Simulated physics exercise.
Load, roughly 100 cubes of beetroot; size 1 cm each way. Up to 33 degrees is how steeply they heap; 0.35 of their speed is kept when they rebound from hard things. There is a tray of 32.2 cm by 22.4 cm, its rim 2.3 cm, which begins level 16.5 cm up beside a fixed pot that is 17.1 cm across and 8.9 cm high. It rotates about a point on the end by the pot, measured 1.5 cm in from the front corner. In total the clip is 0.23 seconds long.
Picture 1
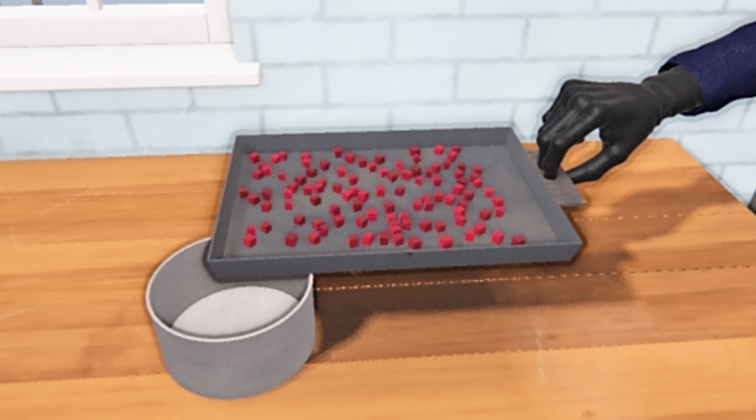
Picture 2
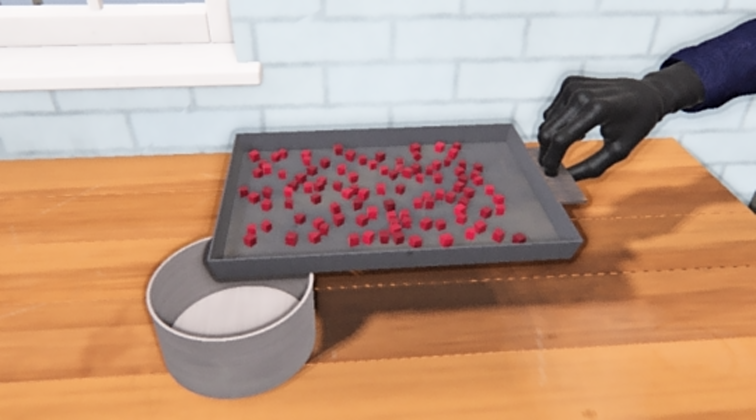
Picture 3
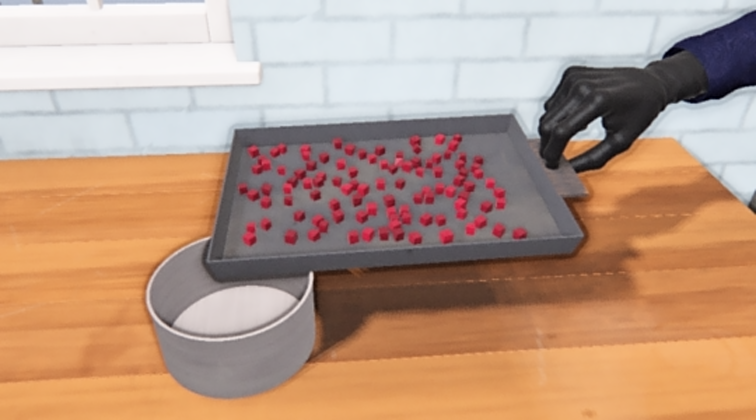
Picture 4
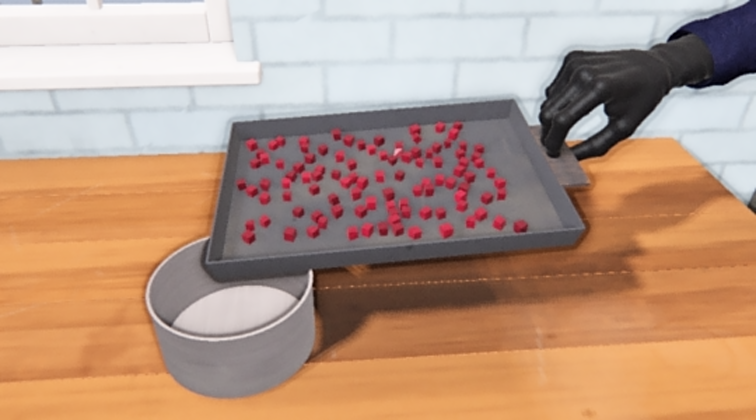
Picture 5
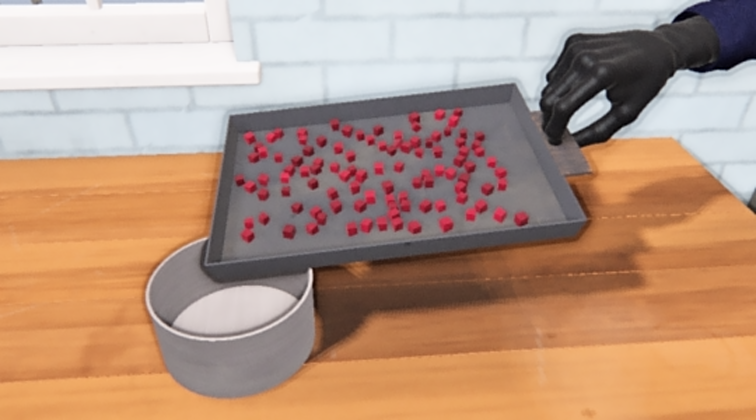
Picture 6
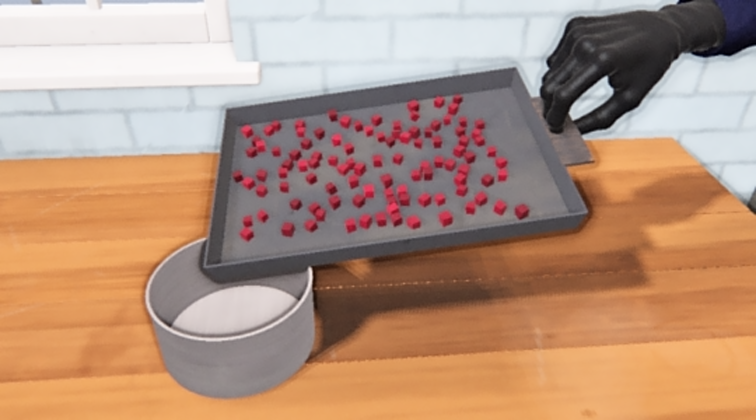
A black-gloved hand held the right end of a grey tray scattered with small red cubes and slowly raised that side, tilting the tray slightly toward the round pot at left while the cubes stayed spread out.
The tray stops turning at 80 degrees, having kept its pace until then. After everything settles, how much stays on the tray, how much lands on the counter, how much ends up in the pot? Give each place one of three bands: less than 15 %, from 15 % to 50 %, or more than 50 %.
Tray - from 15 % to 50 %; counter - more than 50 %; pot - less than 15 %.
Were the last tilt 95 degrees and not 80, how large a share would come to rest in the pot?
Around 0 per cent, then.
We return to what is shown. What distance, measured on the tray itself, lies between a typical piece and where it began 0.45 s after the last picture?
It has moved some 4 cm from its start.
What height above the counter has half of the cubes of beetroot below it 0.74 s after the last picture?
Some 18 cm above the counter.
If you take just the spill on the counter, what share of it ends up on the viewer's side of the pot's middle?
Share: Some 100 %.
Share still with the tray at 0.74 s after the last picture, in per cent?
I'd say close to 70 per cent.
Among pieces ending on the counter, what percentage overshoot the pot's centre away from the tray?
That works out to about 90 percent.
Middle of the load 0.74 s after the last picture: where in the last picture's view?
At that time the load is centred around (228, 271).
Then, 0.45 s after the last picture, tilt 45 degrees; the tray holds 100 %, the pot 0 %.
Then, 0.74 s after the last picture, tilt 66 degrees; the tray holds 70 %, the pot 0 %.
Then, 1.14 s after the last picture, tilt 80 degrees; the tray holds 40 %, the pot 0 %.
In the end, tray 35 %, counter 65 %, pot 0 %.
